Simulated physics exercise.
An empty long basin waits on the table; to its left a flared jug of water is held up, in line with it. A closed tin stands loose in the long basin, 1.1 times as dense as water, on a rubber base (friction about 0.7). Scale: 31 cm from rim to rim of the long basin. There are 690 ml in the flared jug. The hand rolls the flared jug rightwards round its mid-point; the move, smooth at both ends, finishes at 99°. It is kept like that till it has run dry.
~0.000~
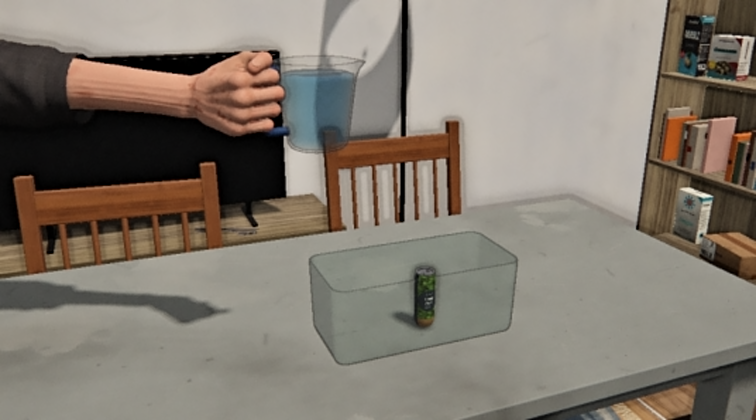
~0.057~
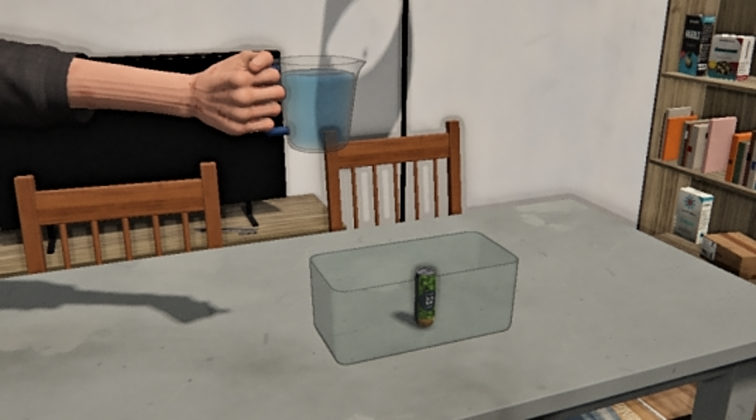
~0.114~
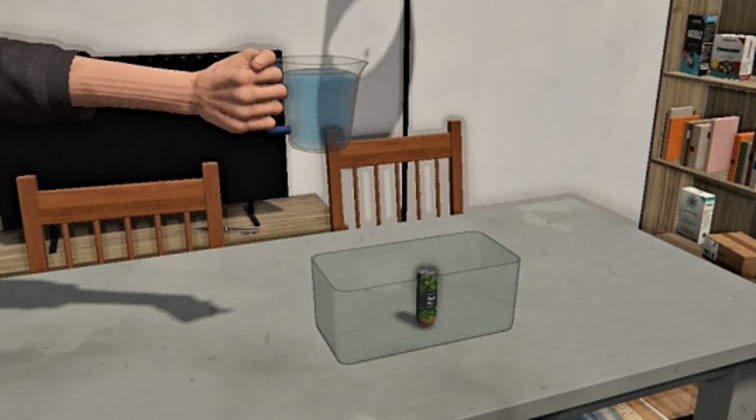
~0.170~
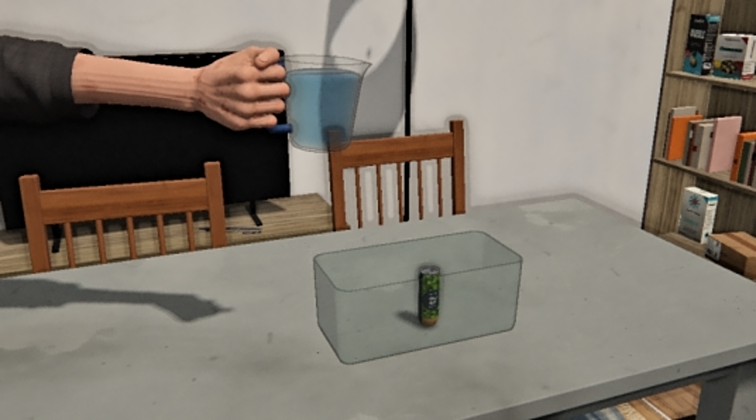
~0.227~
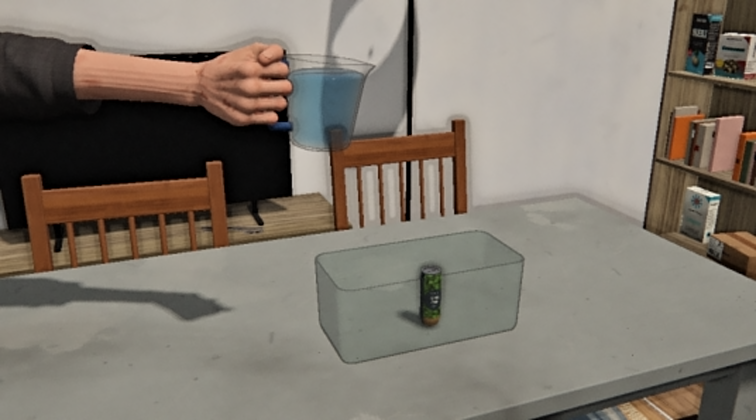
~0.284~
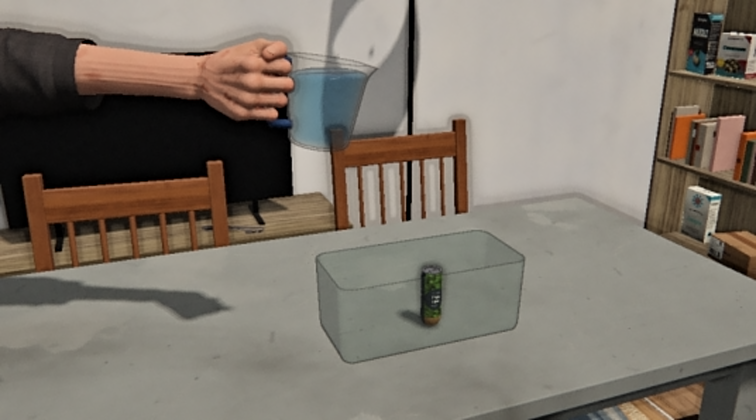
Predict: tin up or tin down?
It remains upright.
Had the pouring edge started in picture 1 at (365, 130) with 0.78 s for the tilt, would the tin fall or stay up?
Then it falls.
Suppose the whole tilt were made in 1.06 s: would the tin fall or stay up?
The tin remains upright.
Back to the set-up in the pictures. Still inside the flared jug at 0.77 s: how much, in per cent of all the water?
About 80 per cent.
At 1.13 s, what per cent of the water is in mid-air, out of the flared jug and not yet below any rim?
Some 28 per cent.
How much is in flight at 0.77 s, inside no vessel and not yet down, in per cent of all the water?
About 18 per cent.
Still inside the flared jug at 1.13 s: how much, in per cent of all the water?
About 28 per cent.
By 0.77 s the tilt is 57° and 80 per cent is still to pour; the tin stands where it began.
By 1.13 s the tilt is 89° and 29 per cent is still to pour; the tin stands where it began.
By 1.51 s the tilt is 99° and 2 per cent is still to pour; the tin stands where it began.
By 1.92 s the tilt is 99° and 0 per cent is still to pour; the tin stands where it began.
At rest the tin stands where it began.
